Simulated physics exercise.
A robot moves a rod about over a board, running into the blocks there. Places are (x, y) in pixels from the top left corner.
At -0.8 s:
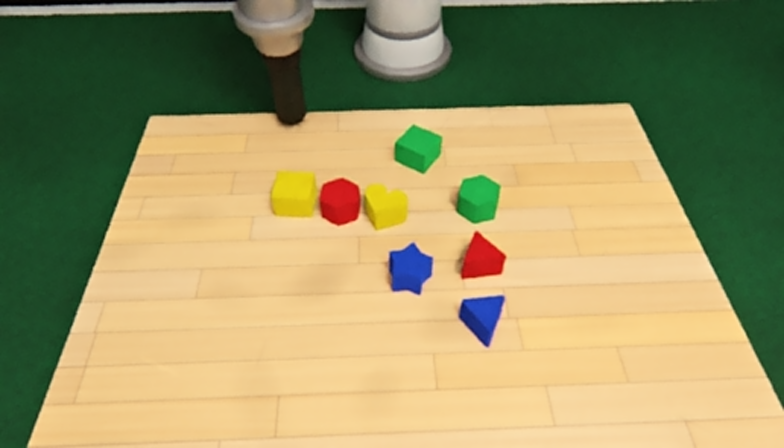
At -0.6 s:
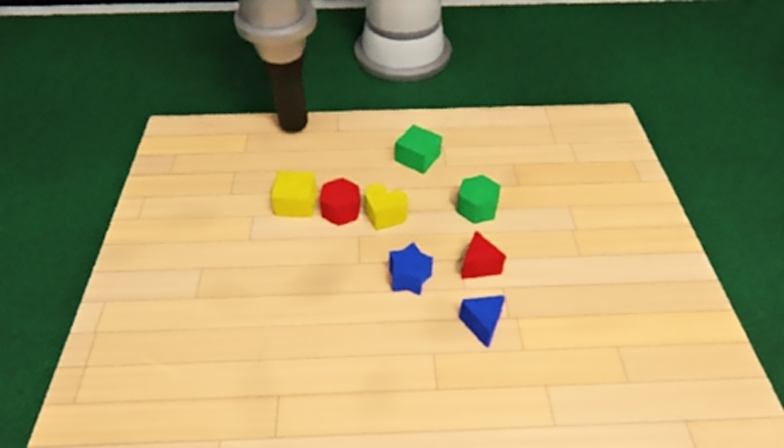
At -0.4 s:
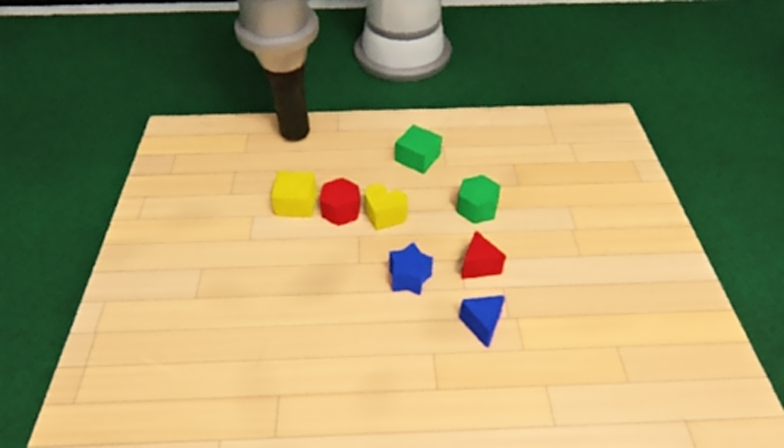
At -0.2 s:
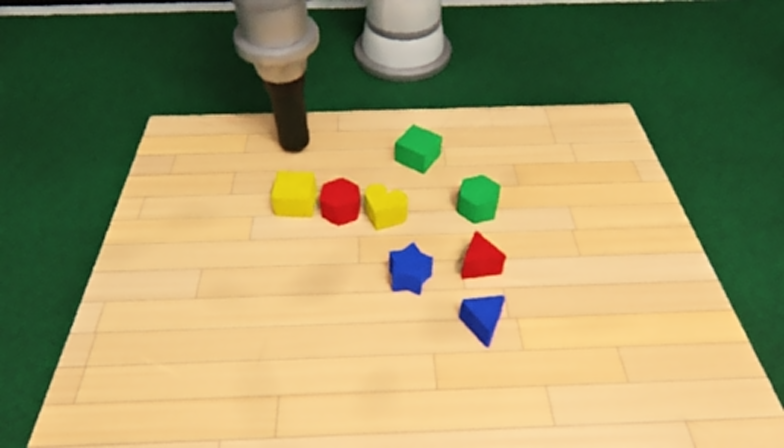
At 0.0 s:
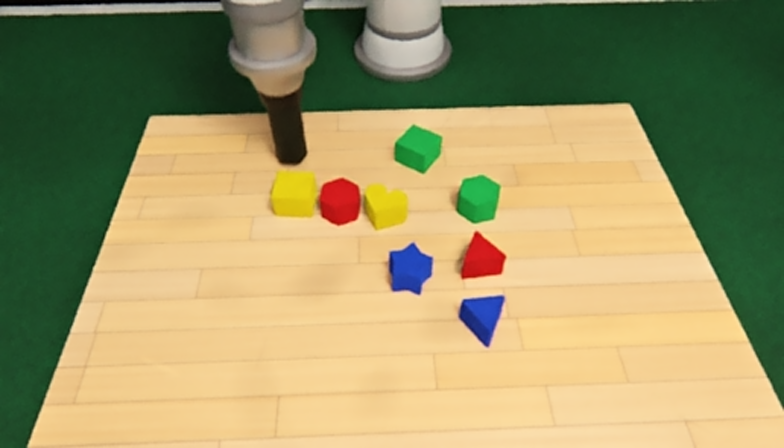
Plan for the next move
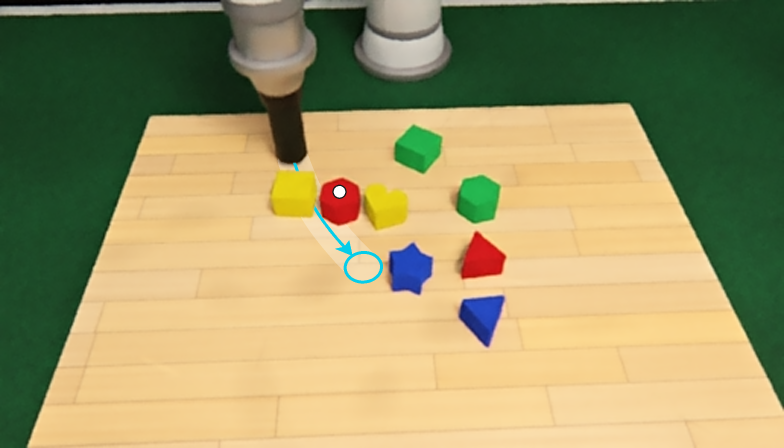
At first, a dark rod held by a robot arm stands at the upper left edge of a wooden board scattered with yellow, red, green and blue blocks. The rod then moves slowly down a short way toward the yellow square, ending just above it, while all the blocks stay still.
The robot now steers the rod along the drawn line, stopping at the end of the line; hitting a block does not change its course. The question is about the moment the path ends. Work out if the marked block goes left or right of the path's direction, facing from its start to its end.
Goes left.
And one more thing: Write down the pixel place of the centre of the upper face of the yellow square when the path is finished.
The top centre is at (290, 224).
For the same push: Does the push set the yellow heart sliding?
The answer is yes.
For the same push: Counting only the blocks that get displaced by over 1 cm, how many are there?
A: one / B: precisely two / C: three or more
The correct letter is C.
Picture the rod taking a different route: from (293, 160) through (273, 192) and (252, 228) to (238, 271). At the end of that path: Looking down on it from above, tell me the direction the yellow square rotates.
My prediction: CCW.
Path on the board, from (293, 160) through (307, 194) and (330, 230) to (363, 267); the dot is on the red hexagonal block.
The first path, step by step. One third of the way, rod (306, 189); yellow square (294, 203), turned 15° clockwise.
Two thirds of the way, rod (330, 225); yellow square (290, 224), turned 50° clockwise; red hexagonal block (366, 207), turned 65° anticlockwise; yellow heart (401, 195).
At the end, rod (363, 261); yellow square (290, 224), turned 50° clockwise; red hexagonal block (378, 215), turned 100° anticlockwise; yellow heart (404, 193); blue star-shaped block in place.
